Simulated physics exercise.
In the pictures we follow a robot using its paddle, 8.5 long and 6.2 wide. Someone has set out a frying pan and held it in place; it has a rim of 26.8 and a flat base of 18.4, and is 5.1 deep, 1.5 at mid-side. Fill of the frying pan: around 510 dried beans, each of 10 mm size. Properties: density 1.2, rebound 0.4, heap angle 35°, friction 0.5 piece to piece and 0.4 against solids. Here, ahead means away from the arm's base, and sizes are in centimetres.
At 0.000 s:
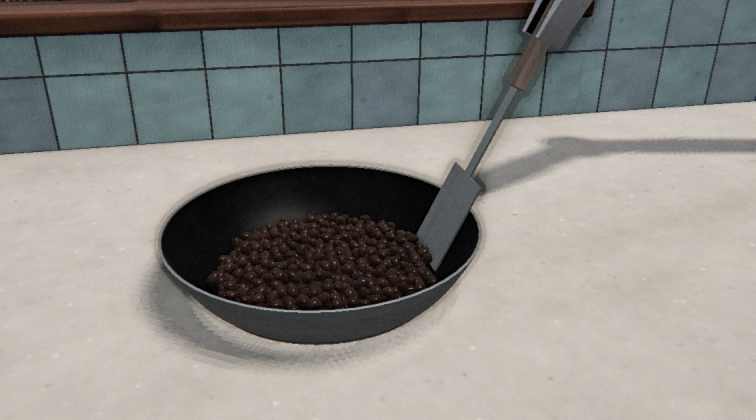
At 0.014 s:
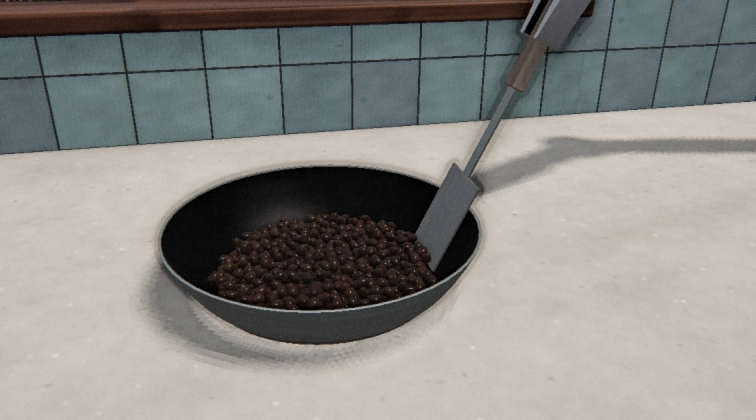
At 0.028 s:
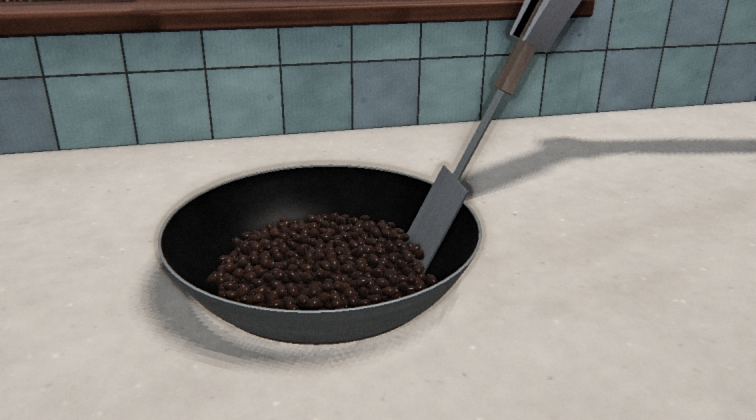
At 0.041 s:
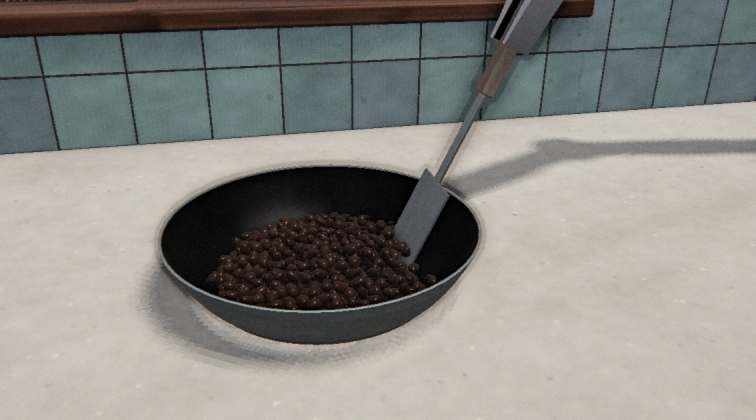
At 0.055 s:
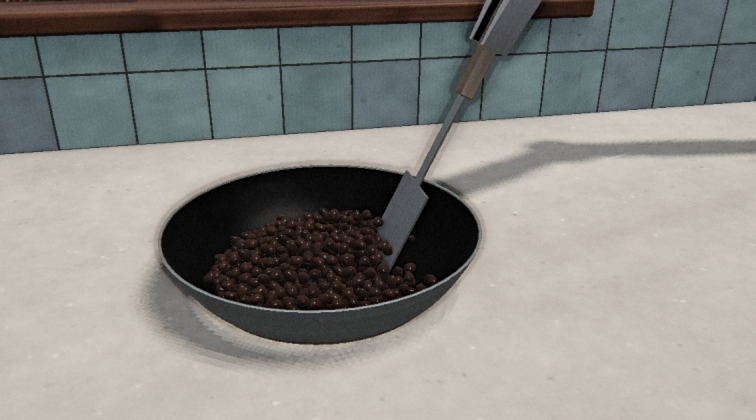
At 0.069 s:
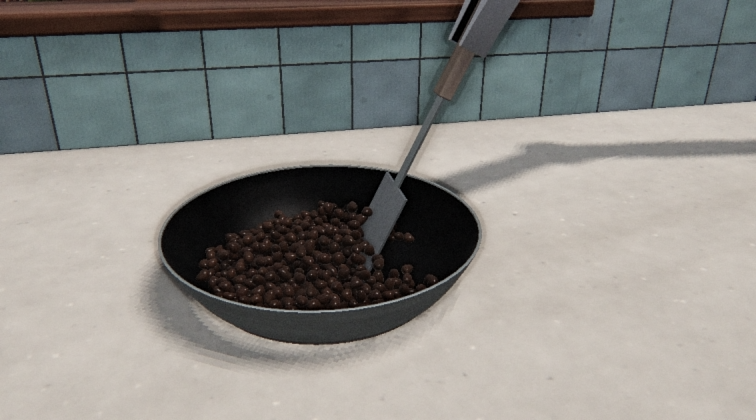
In a frying pan on a counter, a robot's paddle pushes dark beans left.
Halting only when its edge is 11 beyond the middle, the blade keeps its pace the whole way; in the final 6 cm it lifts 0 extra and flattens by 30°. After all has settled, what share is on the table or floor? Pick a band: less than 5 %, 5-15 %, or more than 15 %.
It falls in the band more than 15 %.
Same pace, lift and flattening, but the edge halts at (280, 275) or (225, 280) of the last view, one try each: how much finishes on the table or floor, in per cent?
Respectively some 0 and 5 percent end on the table or floor.
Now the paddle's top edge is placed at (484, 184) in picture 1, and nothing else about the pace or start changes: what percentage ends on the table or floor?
About 25%.
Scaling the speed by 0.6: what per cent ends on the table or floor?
Around 15 percent would finish on the table or floor.
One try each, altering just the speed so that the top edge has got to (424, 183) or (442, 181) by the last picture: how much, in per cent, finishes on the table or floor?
Roughly 15 per cent, then roughly 10 per cent.
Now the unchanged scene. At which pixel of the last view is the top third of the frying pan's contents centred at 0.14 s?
Around (244, 250).
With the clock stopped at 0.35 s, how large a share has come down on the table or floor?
It comes to some 15 in a hundred.
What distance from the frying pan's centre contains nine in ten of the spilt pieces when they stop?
Distance: Approx. 30 cm.
By 0.10 s, sloping 64°, highest piece 7 above the table; 511 in the frying pan.
By 0.14 s, sloping 58°, highest piece 8 above the table; 511 in the frying pan.
By 0.35 s, sloping 34°, highest piece 12 above the table; 376 in the frying pan, 68 on the table or floor, 67 on the blade or in flight.
By 1.40 s, sloping 34°, highest piece 5 above the table; 375 in the frying pan, 136 on the table or floor.
Final count, 375 in the frying pan, 136 on the table or floor. That is 27 % on the table or floor.
